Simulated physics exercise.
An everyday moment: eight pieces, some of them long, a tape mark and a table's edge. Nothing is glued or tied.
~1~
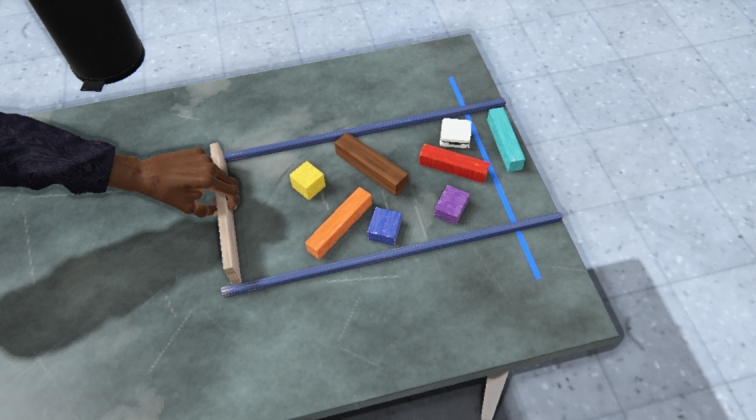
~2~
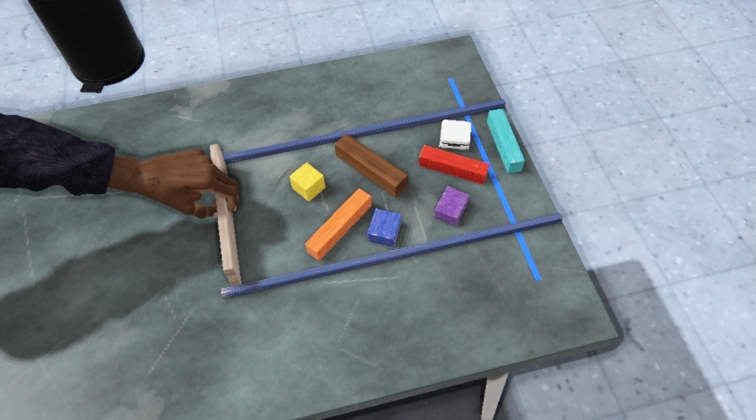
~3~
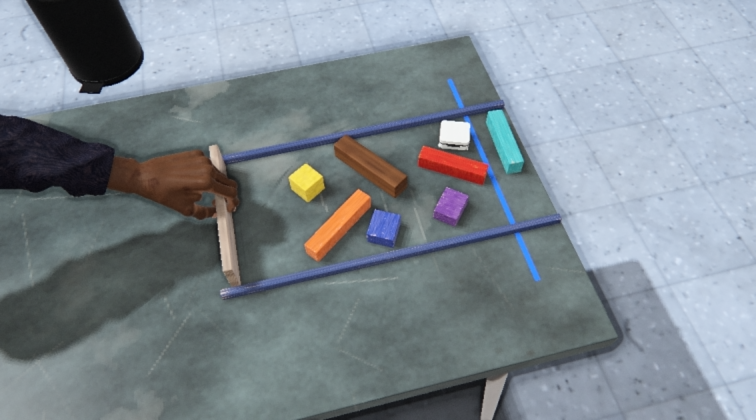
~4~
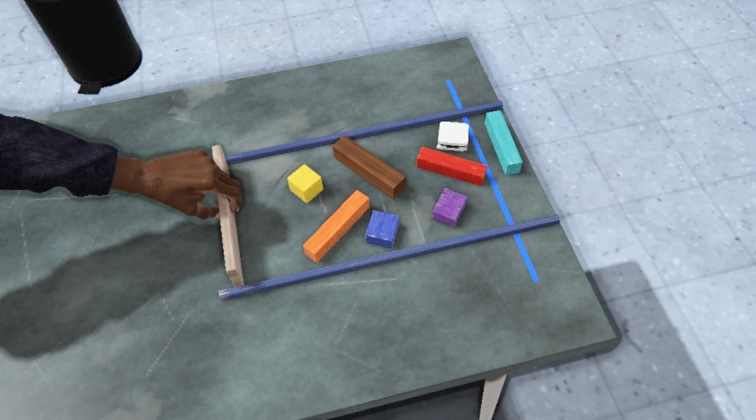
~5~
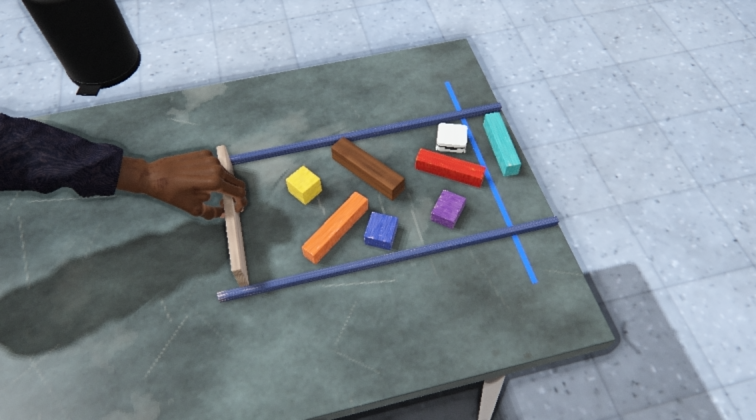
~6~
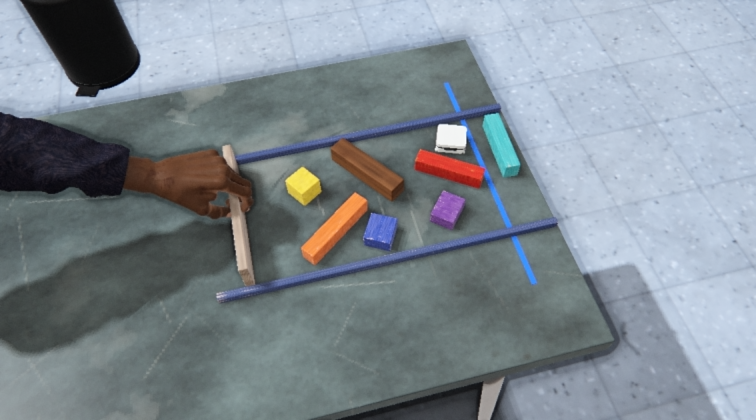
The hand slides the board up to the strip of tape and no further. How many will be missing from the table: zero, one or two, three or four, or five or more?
The number that fall off is three or four.
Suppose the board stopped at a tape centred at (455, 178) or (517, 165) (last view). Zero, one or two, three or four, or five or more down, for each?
The falls would be 1 or 2; five or over.
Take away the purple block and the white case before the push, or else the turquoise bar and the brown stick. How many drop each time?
Fallen: 2, and 0 in the other try.
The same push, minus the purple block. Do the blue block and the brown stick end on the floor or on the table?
The blue block holds on, the brown stick holds on.
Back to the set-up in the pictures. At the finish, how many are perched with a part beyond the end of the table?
Overhanging: 3.
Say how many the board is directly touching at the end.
In contact: 3.
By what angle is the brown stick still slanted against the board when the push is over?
Near 35 degrees.
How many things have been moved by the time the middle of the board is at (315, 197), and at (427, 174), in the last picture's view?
At the one place 2, at the other 8.
A little later, none off yet; turquoise bar at rest near (501, 145); white case at rest near (451, 140); red bar at rest near (450, 169).
Next, none off yet; turquoise bar at rest near (501, 145); white case shifted about its own width near (465, 132); red bar shifted a little near (467, 158).
When it is over, the number that fall off is three or four; down, red bar, white case and turquoise bar.
